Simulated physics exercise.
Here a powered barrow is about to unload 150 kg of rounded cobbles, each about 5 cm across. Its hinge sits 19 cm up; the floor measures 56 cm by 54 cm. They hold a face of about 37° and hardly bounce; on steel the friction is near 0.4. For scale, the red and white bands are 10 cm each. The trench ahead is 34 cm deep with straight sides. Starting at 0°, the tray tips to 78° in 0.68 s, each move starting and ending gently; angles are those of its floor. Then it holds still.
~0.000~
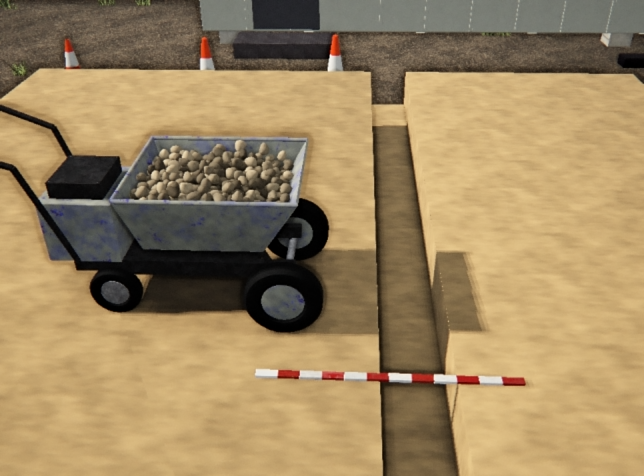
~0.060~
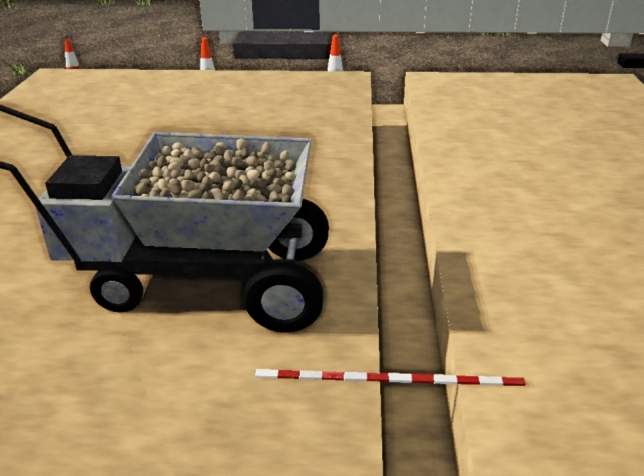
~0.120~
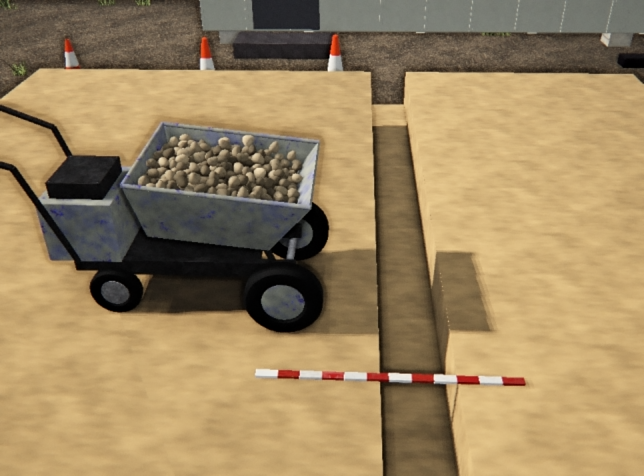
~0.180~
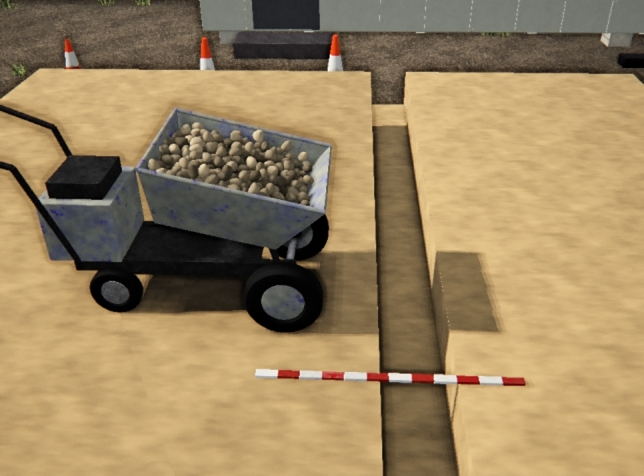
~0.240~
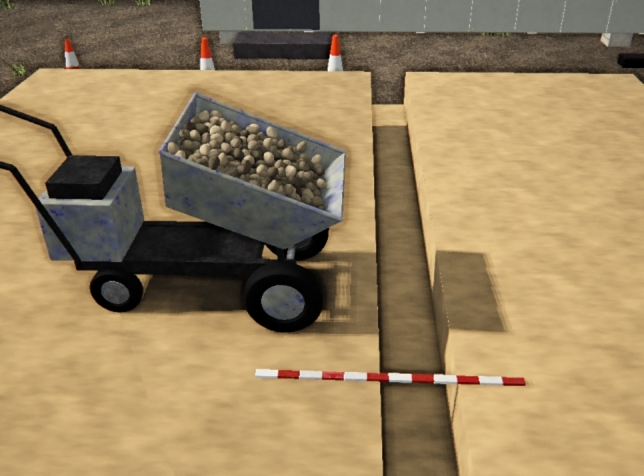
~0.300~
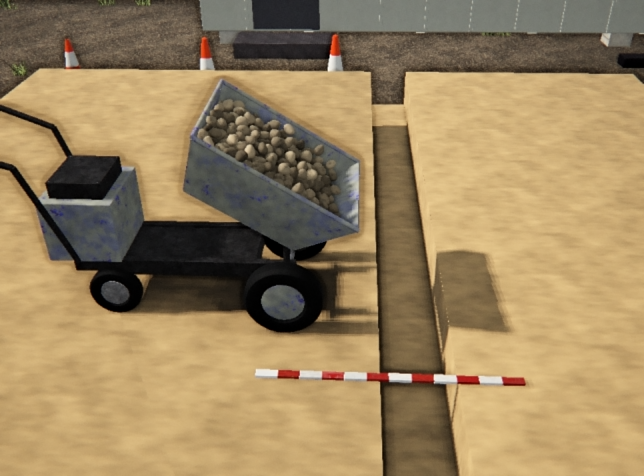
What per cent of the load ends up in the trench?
About 49 per cent.
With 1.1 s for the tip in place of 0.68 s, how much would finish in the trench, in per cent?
It would be near 70 per cent.
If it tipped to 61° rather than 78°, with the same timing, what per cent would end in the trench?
It would be near 35 per cent.
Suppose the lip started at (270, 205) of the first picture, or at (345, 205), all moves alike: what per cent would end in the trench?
Near 75 per cent from the first place, 15 from the second.
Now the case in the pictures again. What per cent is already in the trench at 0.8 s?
Some 25 per cent.
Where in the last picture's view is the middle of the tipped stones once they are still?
Around (451, 292).
After 0.5 s the floor is at 66°; 100 % in the tray; the foremost stones are at (387, 231).
After 0.8 s the floor is at 78°; 52 % in the tray, 25 % in the trench, 23 % past the trench; the foremost stones are at (486, 292).
After 1.1 s the floor is at 78°; 9 % in the tray, 40 % in the trench, 51 % past the trench; the foremost stones are past the picture's edge.
After 3.1 s the floor is at 78°; 0 % in the tray, 49 % in the trench, 51 % past the trench; the foremost stones are past the picture's edge.
